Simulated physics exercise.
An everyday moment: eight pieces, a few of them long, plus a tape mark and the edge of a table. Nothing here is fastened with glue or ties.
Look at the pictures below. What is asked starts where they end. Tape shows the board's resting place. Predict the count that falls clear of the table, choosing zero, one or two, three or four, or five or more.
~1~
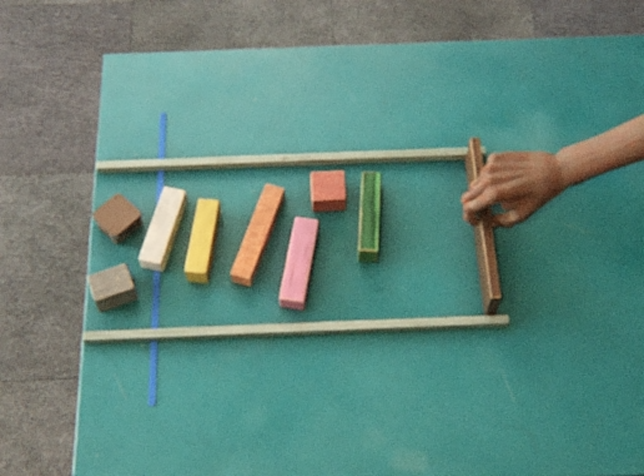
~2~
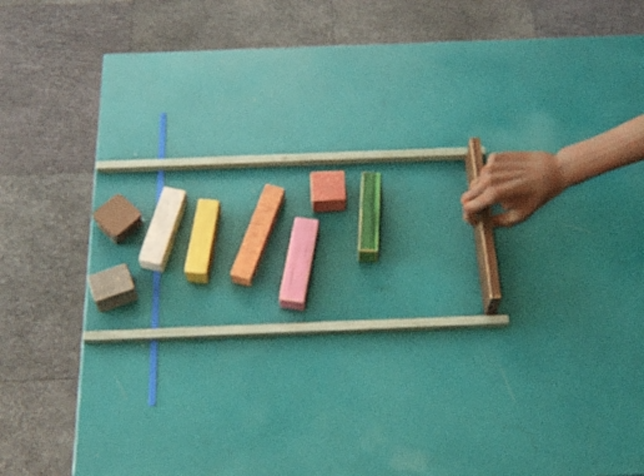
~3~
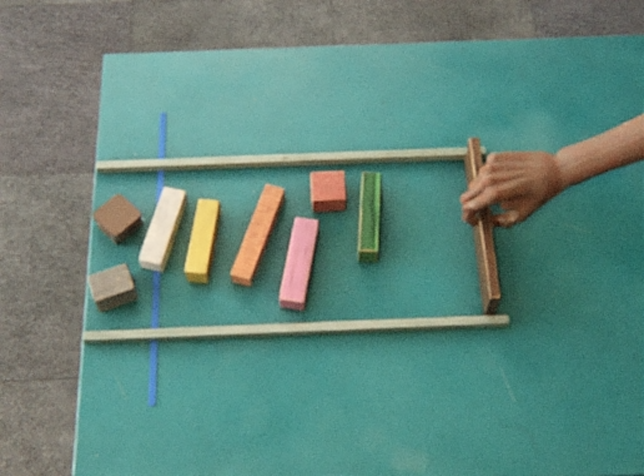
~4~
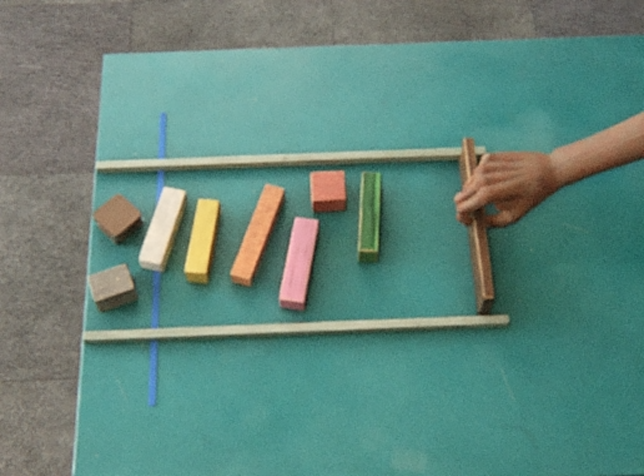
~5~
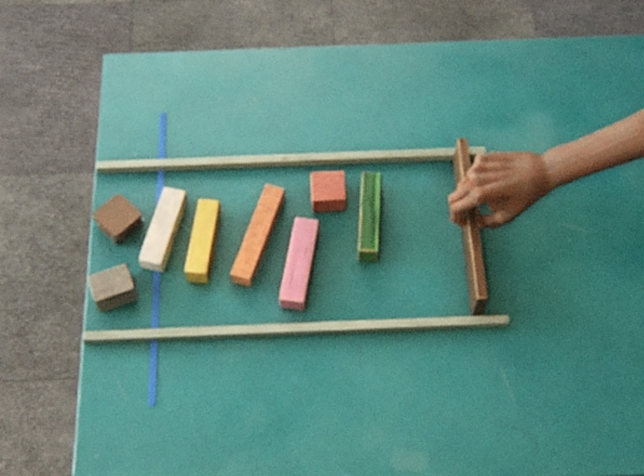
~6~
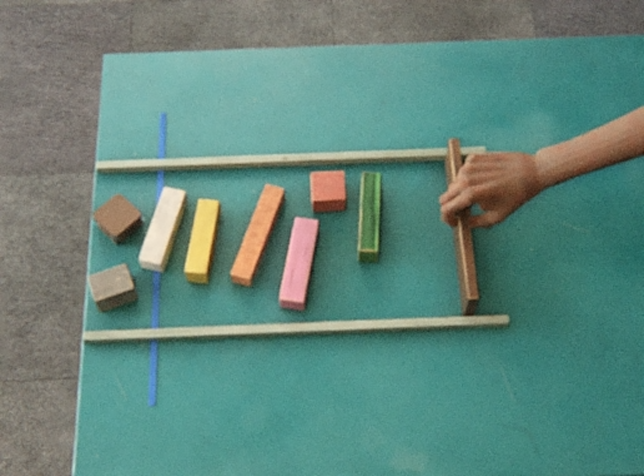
The count is three or four.
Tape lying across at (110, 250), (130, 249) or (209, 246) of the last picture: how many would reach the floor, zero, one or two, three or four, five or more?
Try 1 - 5 or more; try 2 - at least five; try 3 - 1 or 2.
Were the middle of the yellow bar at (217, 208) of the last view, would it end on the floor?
Yellow bar: Gone.
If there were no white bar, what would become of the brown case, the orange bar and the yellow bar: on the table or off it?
Brown case: Is gone; orange bar: Is still there; yellow bar: Is gone.
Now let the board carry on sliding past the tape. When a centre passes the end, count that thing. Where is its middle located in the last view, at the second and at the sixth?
At the first moment about (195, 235), at the next about (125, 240).
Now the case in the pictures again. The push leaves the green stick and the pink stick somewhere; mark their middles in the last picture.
I'd say approximately (148, 226) and then (125, 275).
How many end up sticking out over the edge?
I count 1 overhanging.
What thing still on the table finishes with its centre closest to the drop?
The orange bar is foremost.
Early on, none off yet; grey block at rest near (113, 288); brown case at rest near (119, 220); white bar at rest near (164, 229).
Finally, the number that fall off is three or four; lost, yellow bar, white bar, brown case and grey block.
